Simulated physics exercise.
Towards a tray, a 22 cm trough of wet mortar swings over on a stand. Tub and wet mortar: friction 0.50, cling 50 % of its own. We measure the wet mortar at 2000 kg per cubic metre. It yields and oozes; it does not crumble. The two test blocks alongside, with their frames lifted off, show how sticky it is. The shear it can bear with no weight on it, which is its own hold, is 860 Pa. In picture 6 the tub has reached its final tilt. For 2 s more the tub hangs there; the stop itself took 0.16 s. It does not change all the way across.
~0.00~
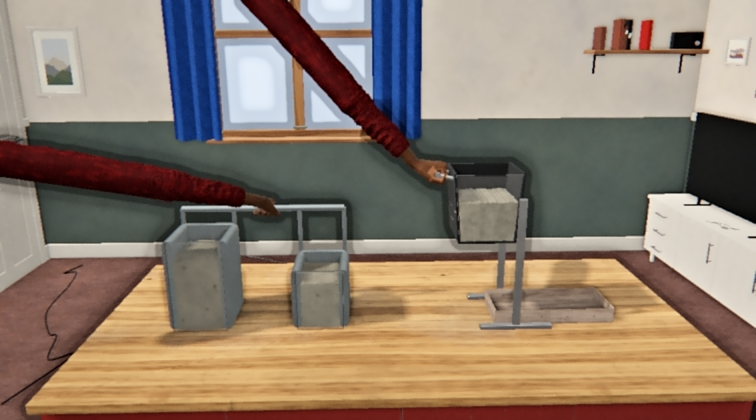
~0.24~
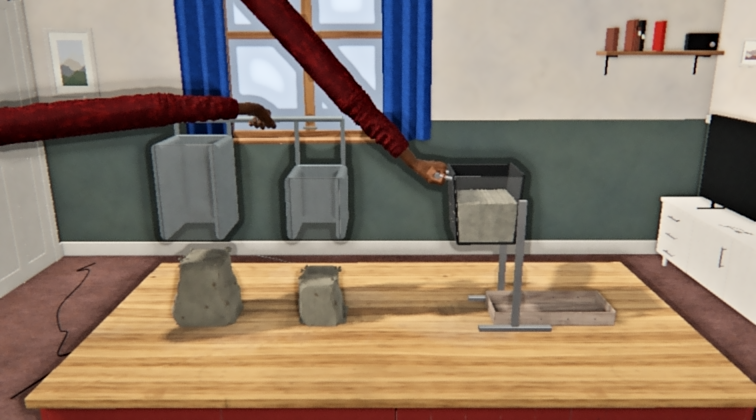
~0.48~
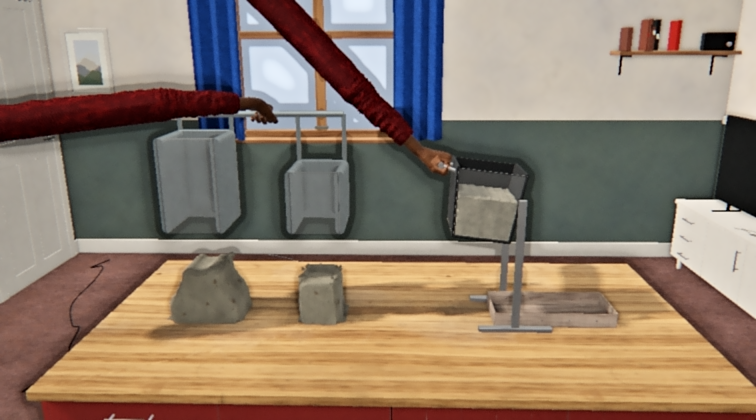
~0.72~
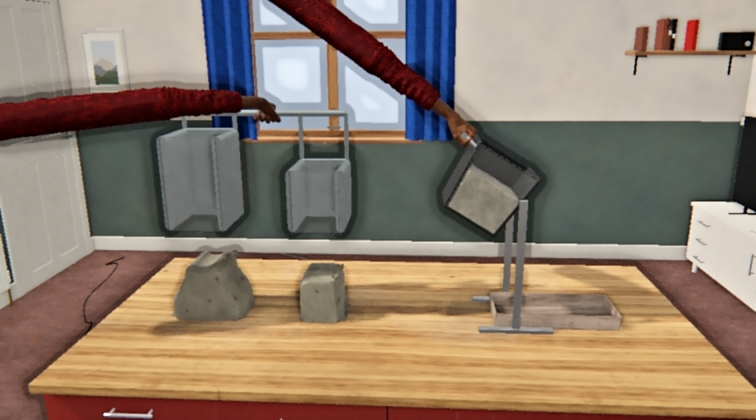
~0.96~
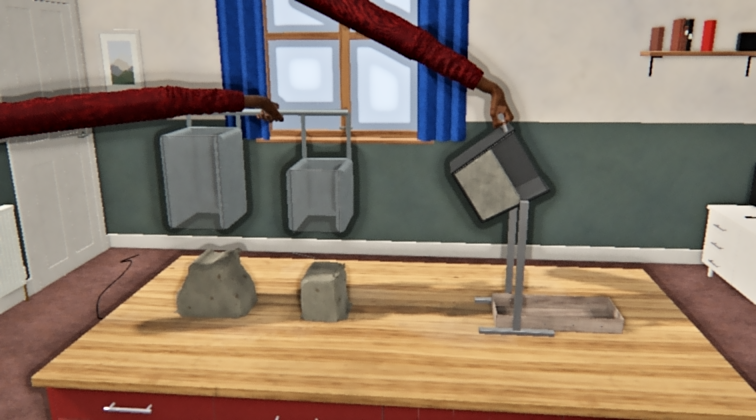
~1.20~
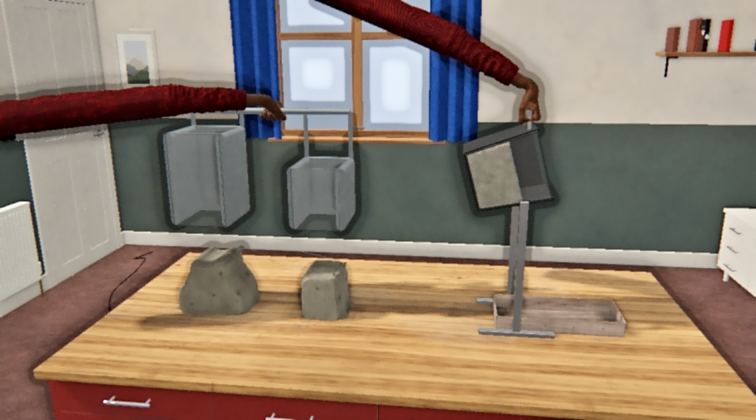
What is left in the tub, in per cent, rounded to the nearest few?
Around 100 in every hundred.
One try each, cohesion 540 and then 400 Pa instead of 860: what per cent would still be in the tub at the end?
It'd be some 100 percent the first time and some 100 percent the second.
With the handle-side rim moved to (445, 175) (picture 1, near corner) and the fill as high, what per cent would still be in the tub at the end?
Then near 100 % stays in the tub.
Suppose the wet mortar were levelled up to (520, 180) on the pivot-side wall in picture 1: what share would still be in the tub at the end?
That gives some 100 %.
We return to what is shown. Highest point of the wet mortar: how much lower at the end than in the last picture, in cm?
The top ends up some 0 cm below its level in the last picture.
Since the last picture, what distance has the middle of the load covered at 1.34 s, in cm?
It has moved close to 0 cm.
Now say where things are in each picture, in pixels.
In the first picture, handle-side rim at (458, 175), tilt 0 degrees; highest point of the wet mortar at (460, 202); test blocks 26 cm, 17 cm high (left to right).
In the second picture, handle-side rim at (456, 176), tilt 0 degrees; highest point of the wet mortar at (459, 203); test blocks 22 cm, 16 cm high (left to right).
In the third picture, handle-side rim at (460, 168), tilt 7 degrees; highest point of the wet mortar at (463, 196); test blocks 19 cm, 16 cm high (left to right).
In the fourth picture, handle-side rim at (483, 145), tilt 32 degrees; highest point of the wet mortar at (471, 172); test blocks 19 cm, 16 cm high (left to right).
In the fifth picture, handle-side rim at (515, 132), tilt 57 degrees; highest point of the wet mortar at (489, 153); test blocks 19 cm, 16 cm high (left to right).
In the sixth picture, handle-side rim at (538, 132), tilt 75 degrees; highest point of the wet mortar at (506, 145); test blocks 19 cm, 16 cm high (left to right).
By 1.34 s, the tub is at 75 degrees and holds 100 %.
By 1.51 s, the tub is at 75 degrees and holds 100 %.
By 1.68 s, the tub is at 75 degrees and holds 100 %.
By 1.85 s, the tub is at 75 degrees and holds 100 %.
By 3.20 s, at the end, the tub is at 75 degrees and holds 100 %.
